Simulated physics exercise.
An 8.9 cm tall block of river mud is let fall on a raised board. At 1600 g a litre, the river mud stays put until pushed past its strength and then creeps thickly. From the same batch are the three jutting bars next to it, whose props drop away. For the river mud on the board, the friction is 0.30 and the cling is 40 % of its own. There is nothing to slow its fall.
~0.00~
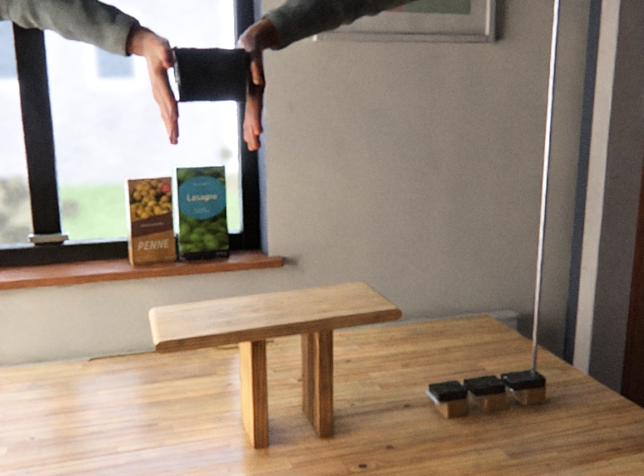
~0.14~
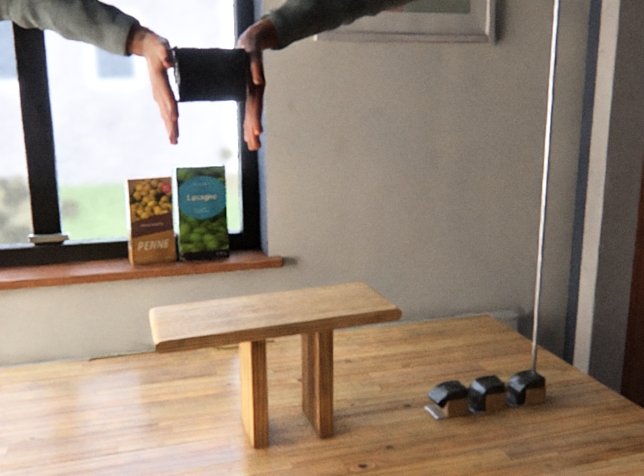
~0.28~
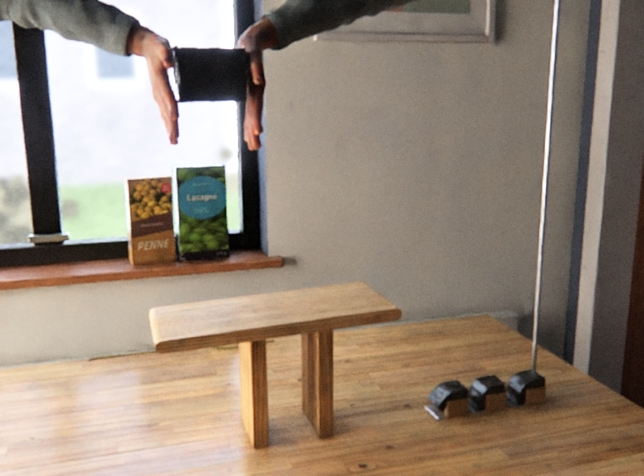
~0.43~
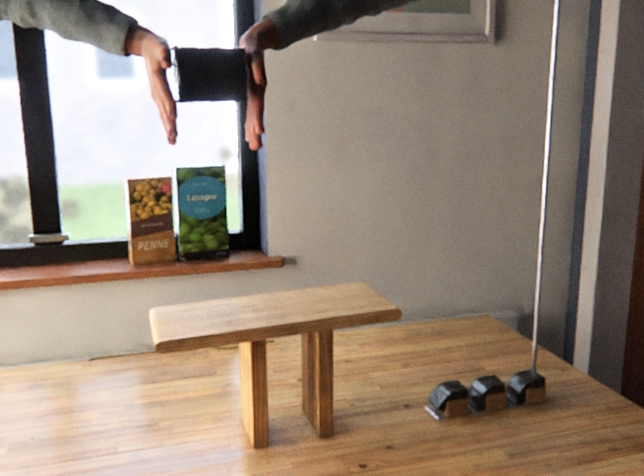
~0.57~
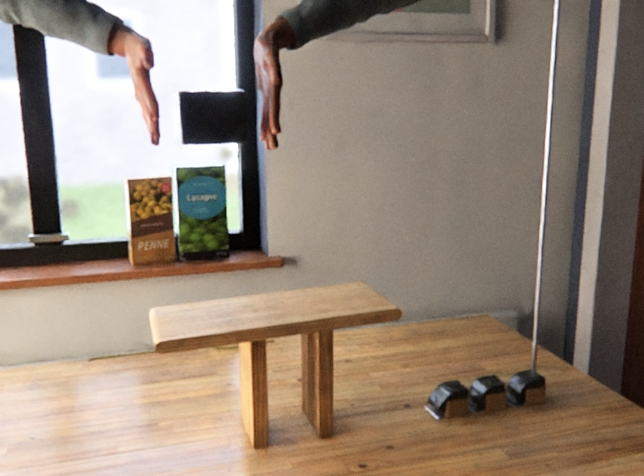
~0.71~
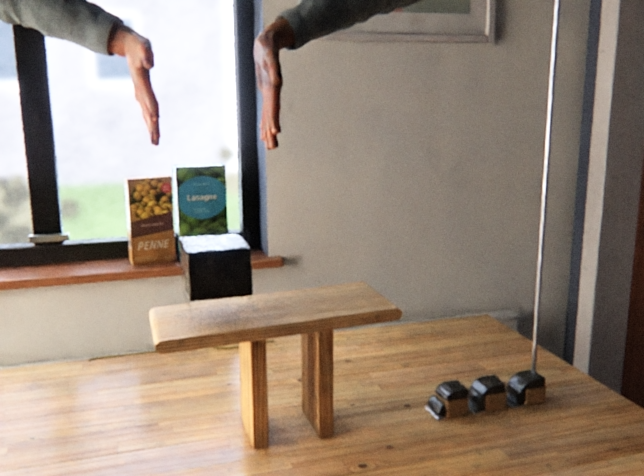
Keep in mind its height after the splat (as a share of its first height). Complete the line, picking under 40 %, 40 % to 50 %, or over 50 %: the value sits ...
The value sits under 40 %.
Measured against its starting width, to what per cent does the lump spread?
280 %.
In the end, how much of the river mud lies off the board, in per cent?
Off the board: Roughly 40 %.
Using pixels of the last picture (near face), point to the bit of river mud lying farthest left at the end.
(171, 333), give or take.
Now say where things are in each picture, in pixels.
Top of the river mud at (204, 47); bar tips down by 0, 0, 0 (left to right), in the first picture.
Top of the river mud at (204, 47); bar tips down by 1.7 cm, 3.4 cm, 3.7 cm (left to right), in the second picture.
Top of the river mud at (204, 47); bar tips down by 2.4 cm, 3.7 cm, 3.7 cm (left to right), in the third picture.
Top of the river mud at (204, 47); bar tips down by 2.6 cm, 3.7 cm, 3.7 cm (left to right), in the fourth picture.
Top of the river mud at (206, 91); bar tips down by 2.9 cm, 3.7 cm, 3.7 cm (left to right), in the fifth picture.
Top of the river mud at (212, 250); bar tips down by 3.6 cm, 3.7 cm, 3.7 cm (left to right), in the sixth picture.
After 0.82 s, it stands 38 % of its first height and none has gone off the board.
After 0.96 s, it stands 36 % of its first height and 12 % has gone off the board.
After 1.09 s, it stands 36 % of its first height and 31 % has gone off the board.
After 1.23 s, it stands 36 % of its first height and 39 % has gone off the board.
After 1.33 s, at the end, it stands 36 % of its first height and 39 % has gone off the board.
